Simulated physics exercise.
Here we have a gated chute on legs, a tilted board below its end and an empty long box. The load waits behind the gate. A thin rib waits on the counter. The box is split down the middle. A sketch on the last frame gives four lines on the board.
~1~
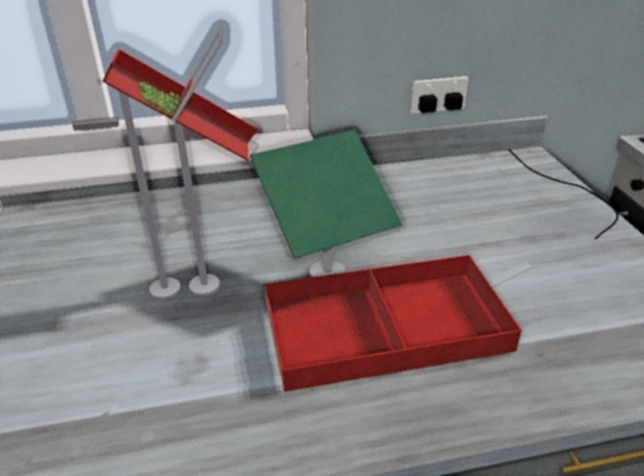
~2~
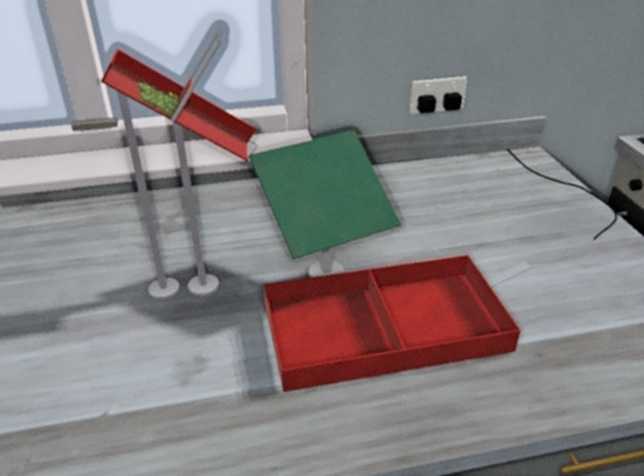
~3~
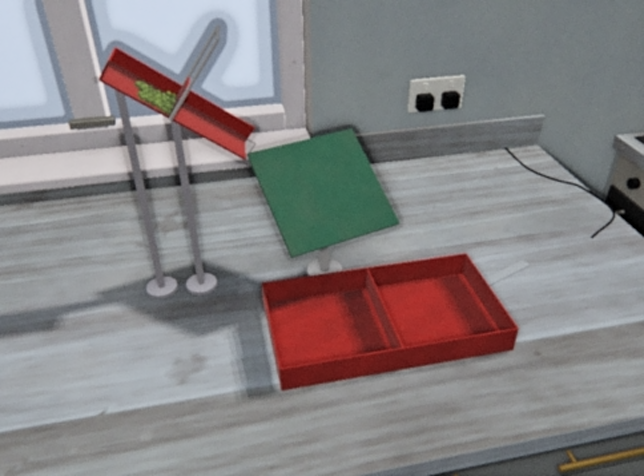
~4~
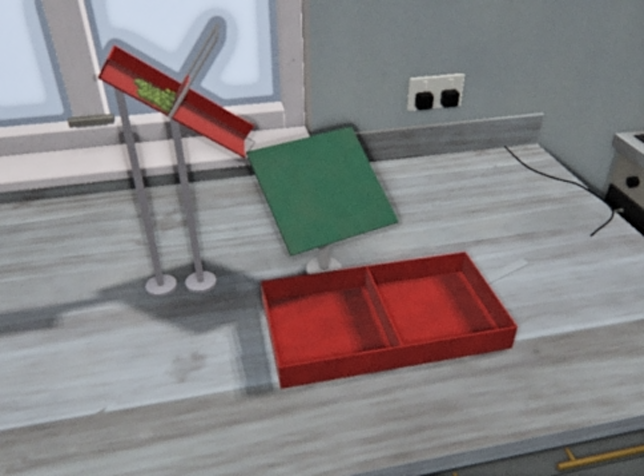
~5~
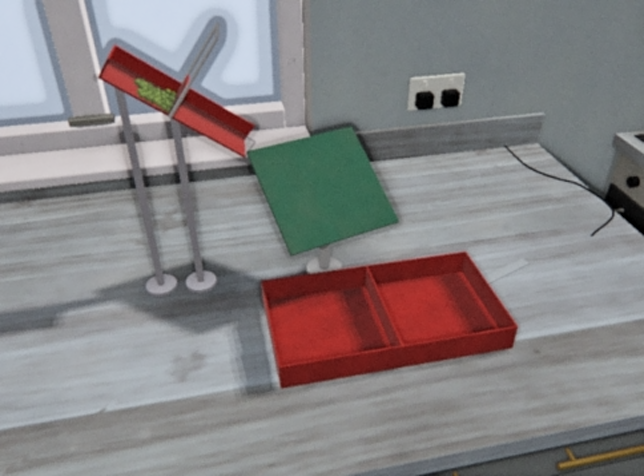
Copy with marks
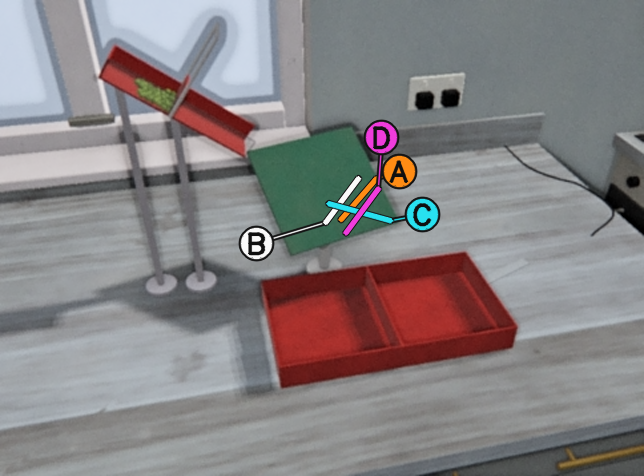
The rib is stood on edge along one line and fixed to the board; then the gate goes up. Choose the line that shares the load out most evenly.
Line C does it best.
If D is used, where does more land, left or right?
More lands on the left.
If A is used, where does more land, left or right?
More lands on the left.
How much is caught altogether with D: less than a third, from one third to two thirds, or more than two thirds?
It is more than two thirds.
On the marked copy, line A from (376, 178) to (341, 219); line B from (358, 178) to (325, 222); line C from (328, 203) to (390, 220); line D from (378, 188) to (345, 232).
With A, of what is caught, the bulk in the left half, a small share in the right.
With B, of what is caught, all but a few in the left half, only a few in the right.
With C, of what is caught, close to half in the left half, close to half in the right.
With D, of what is caught, all but a few in the left half, only a few in the right.
